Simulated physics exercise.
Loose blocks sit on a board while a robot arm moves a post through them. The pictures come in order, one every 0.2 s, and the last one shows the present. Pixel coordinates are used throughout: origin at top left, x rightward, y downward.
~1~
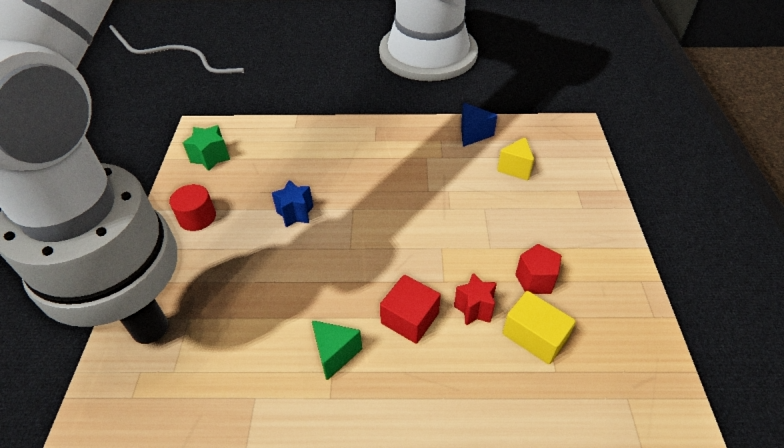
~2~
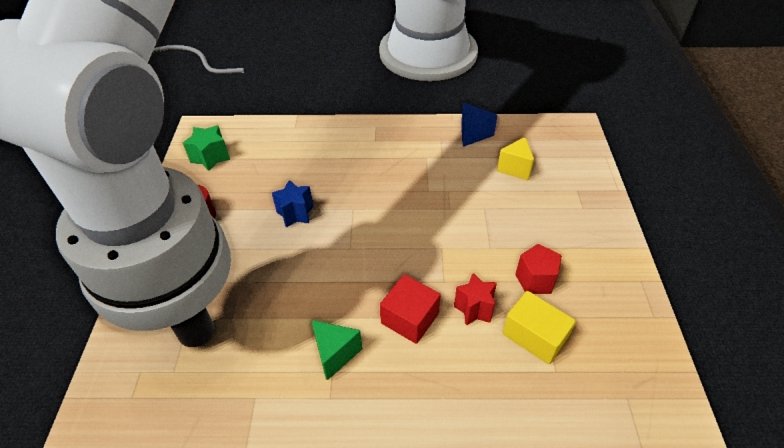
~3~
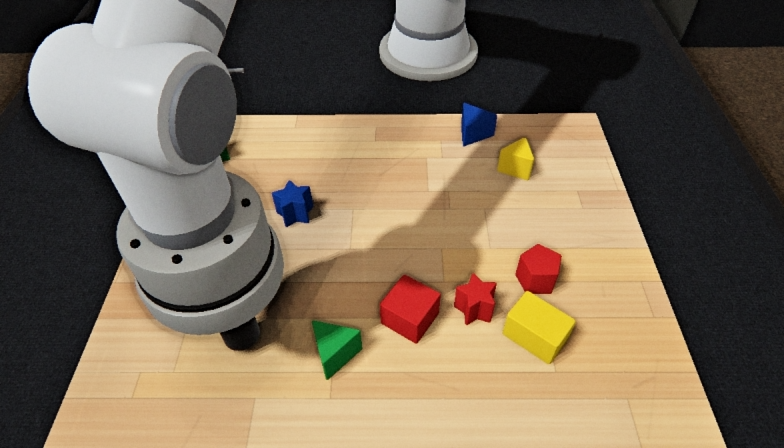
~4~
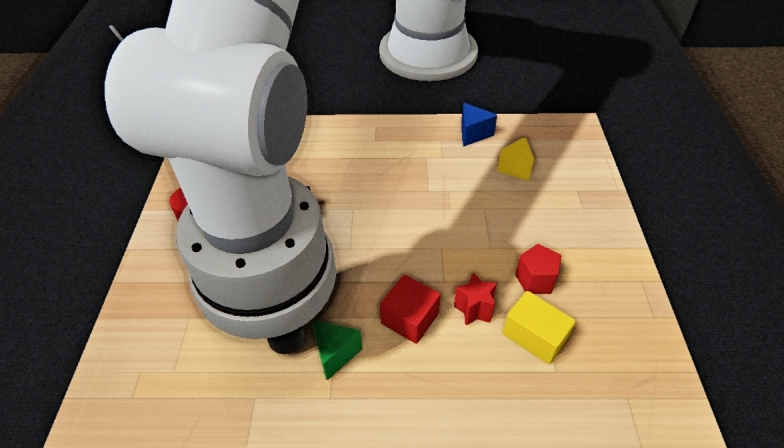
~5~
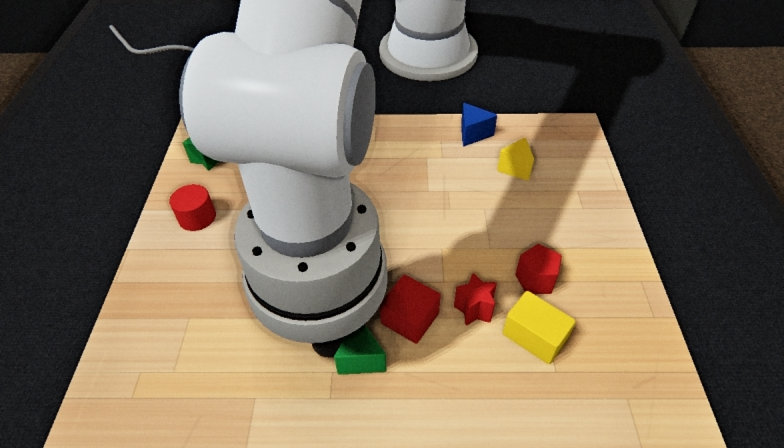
A robot arm sweeps right across the wooden board and nudges the green triangular block.
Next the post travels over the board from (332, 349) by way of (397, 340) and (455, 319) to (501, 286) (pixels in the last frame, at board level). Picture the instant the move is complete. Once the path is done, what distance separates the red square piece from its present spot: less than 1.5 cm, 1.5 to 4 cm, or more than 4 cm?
Over 4 cm.
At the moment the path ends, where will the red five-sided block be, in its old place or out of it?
It is moved off its spot.
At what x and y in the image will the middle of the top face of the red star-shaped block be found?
My best guess is (537, 267).
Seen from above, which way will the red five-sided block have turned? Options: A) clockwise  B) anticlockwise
The correct letter is B.
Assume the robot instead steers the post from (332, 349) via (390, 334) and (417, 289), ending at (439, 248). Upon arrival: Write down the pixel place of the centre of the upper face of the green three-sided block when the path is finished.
(396, 350)
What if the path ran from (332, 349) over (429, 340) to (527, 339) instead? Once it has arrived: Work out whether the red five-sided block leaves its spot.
It keeps its spot.
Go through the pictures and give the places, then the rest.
Lower end of the post at (150, 329), tops of blocks, green three-sided block at (332, 337), red square piece at (410, 299), red star-shaped block at (478, 290), red five-sided block at (542, 260), in the first frame.
Post at (197, 332), blocks as before, in the second frame.
Post at (242, 335), blocks as before, in the third frame.
Post at (287, 338), blocks as before, in the fourth frame.
Post at (330, 342), green three-sided block at (359, 342), red square piece at (410, 299), red star-shaped block at (478, 290), red five-sided block at (542, 260), in the fifth frame.
On the path given first. One third of the way, post at (397, 333); green three-sided block at (403, 353), turned 45° clockwise; red square piece at (420, 292).
Two thirds of the way, post at (456, 311); green three-sided block at (403, 354), turned 45° clockwise; red square piece at (437, 269), turned 45° anticlockwise; red star-shaped block at (486, 287).
At the end, post at (503, 279); green three-sided block at (403, 354), turned 45° clockwise; red square piece at (438, 266), turned 60° anticlockwise; red star-shaped block at (537, 267), turned 25° clockwise; red five-sided block at (564, 253), turned 35° anticlockwise.
